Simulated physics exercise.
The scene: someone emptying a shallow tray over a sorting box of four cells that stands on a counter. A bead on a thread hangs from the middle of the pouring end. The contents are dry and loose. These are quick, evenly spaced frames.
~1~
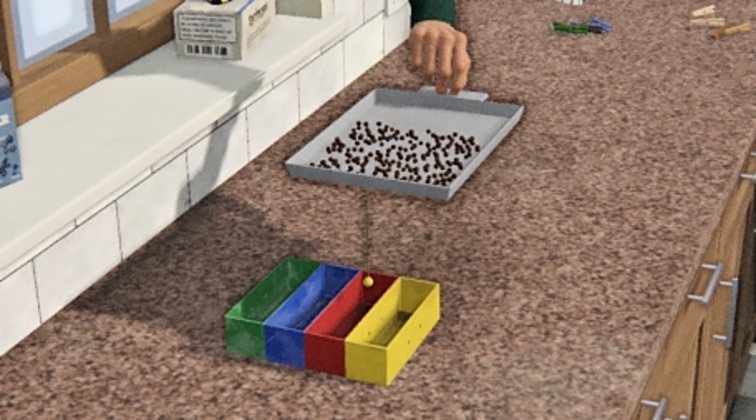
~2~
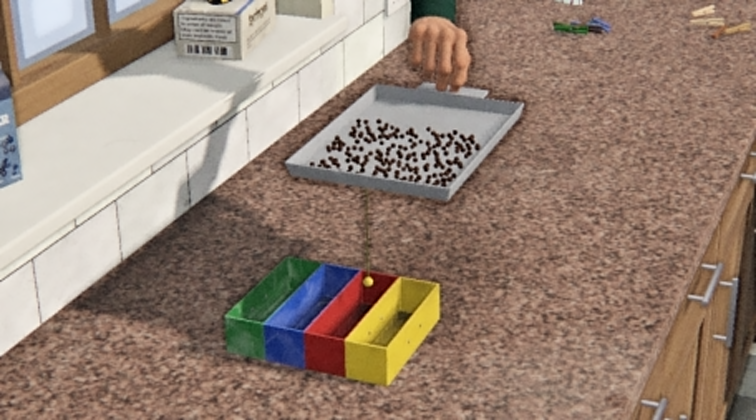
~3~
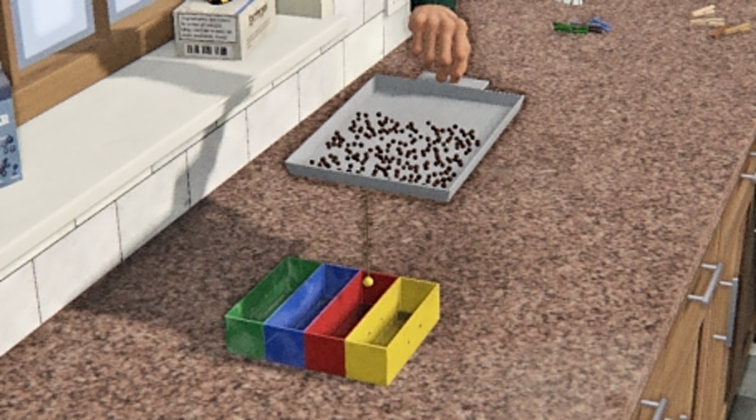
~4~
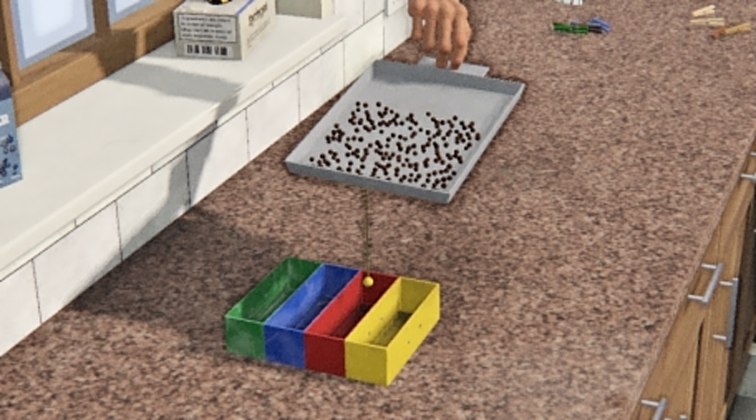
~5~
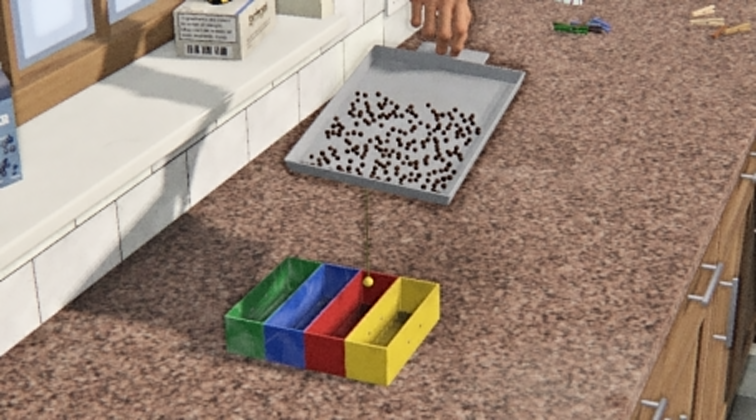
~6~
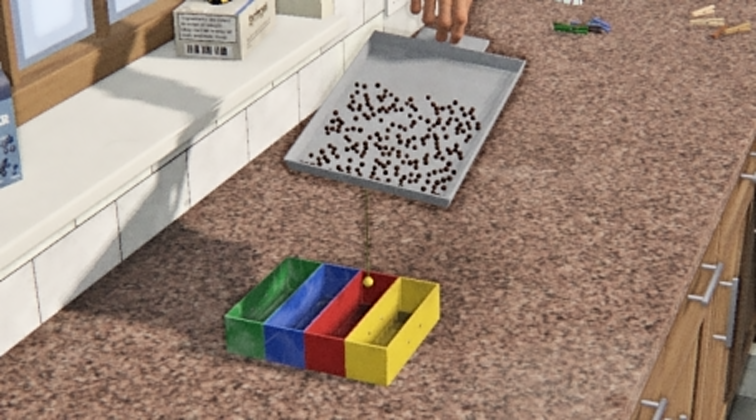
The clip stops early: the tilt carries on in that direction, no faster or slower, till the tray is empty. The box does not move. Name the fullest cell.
Most goes to the yellow cell.
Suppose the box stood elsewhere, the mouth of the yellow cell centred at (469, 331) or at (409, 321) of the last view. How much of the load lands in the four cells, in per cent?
First some 100, then 70 per cent.
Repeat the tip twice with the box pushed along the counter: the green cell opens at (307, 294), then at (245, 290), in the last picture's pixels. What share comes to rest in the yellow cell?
In turn 60 and 10 in a hundred.
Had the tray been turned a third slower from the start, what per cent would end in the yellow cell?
Near 20 %.
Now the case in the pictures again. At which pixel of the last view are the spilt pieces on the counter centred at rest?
Near (457, 359).
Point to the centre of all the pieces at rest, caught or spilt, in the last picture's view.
Near (421, 357).
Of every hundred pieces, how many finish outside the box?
Roughly 60 in a hundred.
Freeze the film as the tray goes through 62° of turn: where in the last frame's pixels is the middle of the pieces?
Roughly at (402, 181).
Shortly afterwards, tray tipped steeply; all but a few on the tray; only a few falling or outside the box.
Next, tray tipped right over; near half on the tray; only a few in the yellow cell; near half falling or outside the box.
Some moments later, tray tipped past a quarter turn; near a quarter in the yellow cell; a little in the red cell; only a few in the blue cell; near two thirds falling or outside the box.
In the end, tray tipped past a quarter turn; near a quarter in the yellow cell; a little in the red cell; only a few in the blue cell; none at all in the green cell; near two thirds outside the box.
